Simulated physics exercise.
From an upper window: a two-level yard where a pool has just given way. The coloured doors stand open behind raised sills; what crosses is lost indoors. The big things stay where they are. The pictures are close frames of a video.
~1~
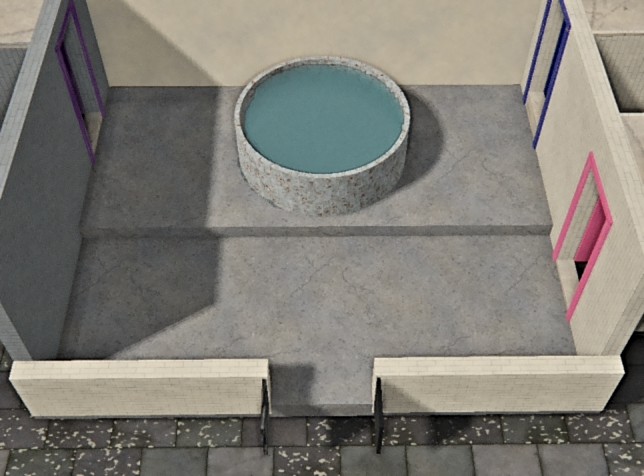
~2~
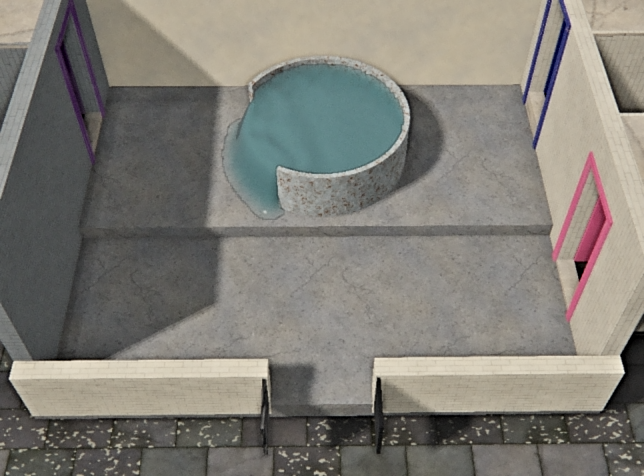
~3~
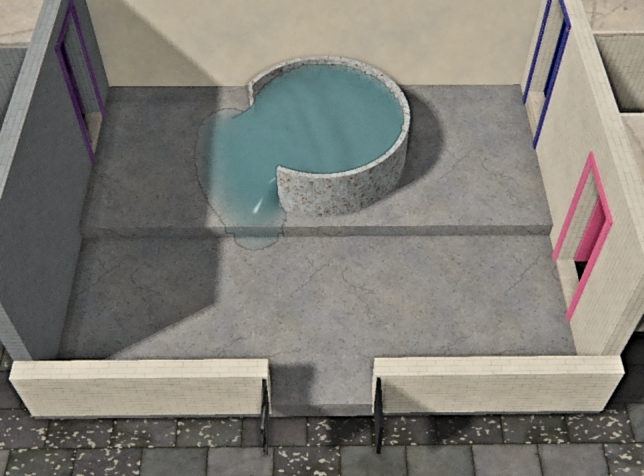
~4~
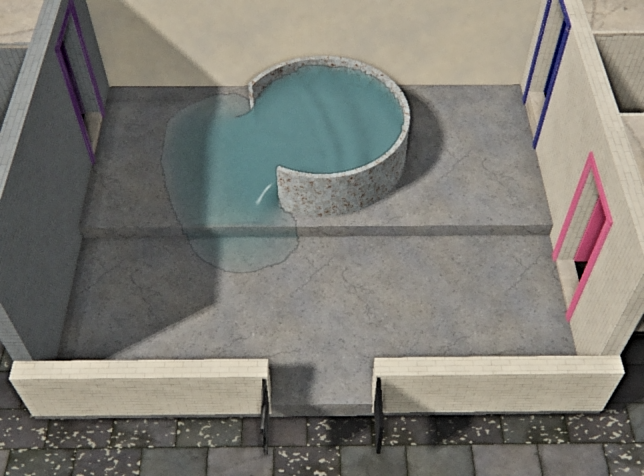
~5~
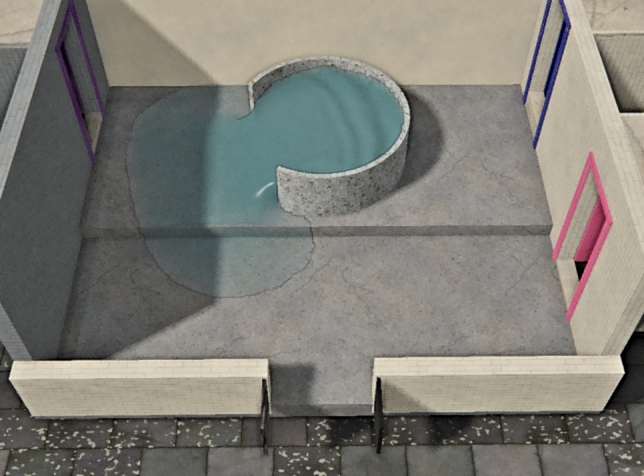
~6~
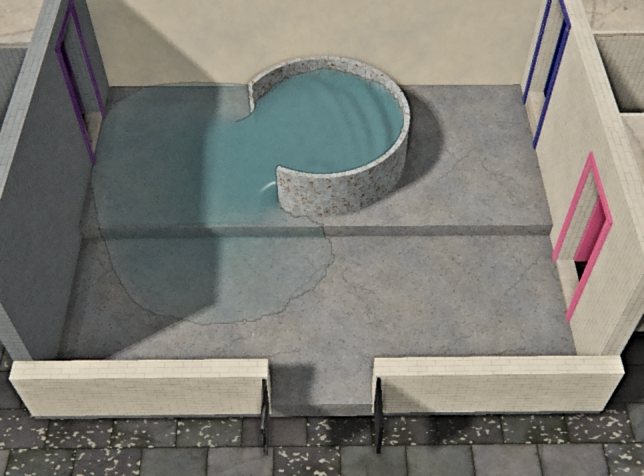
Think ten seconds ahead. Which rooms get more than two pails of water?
One by one: The blue door admits no more than that; the purple door lets in a lot; the pink door lets in a lot.
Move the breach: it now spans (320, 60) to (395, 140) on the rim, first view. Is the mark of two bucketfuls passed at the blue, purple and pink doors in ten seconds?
In short: Blue door goes over; purple door holds; pink door lets more in.
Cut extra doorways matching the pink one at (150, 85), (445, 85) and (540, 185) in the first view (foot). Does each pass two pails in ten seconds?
As listed: Floods, stays under, stays under.
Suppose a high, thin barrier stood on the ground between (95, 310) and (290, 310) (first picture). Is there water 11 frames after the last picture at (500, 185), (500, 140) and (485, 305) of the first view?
As listed: No water, not flooded, no water.
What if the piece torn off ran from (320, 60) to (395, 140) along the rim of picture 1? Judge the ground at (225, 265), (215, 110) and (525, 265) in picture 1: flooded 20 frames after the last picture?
One after the other: No water, awash, flooded.
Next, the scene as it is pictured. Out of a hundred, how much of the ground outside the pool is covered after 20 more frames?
About 55 per cent.
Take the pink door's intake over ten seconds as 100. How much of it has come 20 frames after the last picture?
Near 0 in a hundred.
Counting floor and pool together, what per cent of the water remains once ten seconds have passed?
Roughly 80 per cent.
A moment on, water covers 40 % of the floor; the blue door not reached, the purple door over two buckets in, the pink door not reached.
Next, water covers 40 % of the floor; the blue door not reached, the purple door far over two buckets in, the pink door not reached.
Then, water covers 55 % of the floor; the blue door not reached, the purple door far over two buckets in, the pink door not reached.
Later, water covers 85 % of the floor; the blue door wet at the sill, nothing in, the purple door far over two buckets in, the pink door over two buckets in.
In the end, water covers 90 % of the floor; the blue door wet at the sill, nothing in, the purple door far over two buckets in, the pink door far over two buckets in.
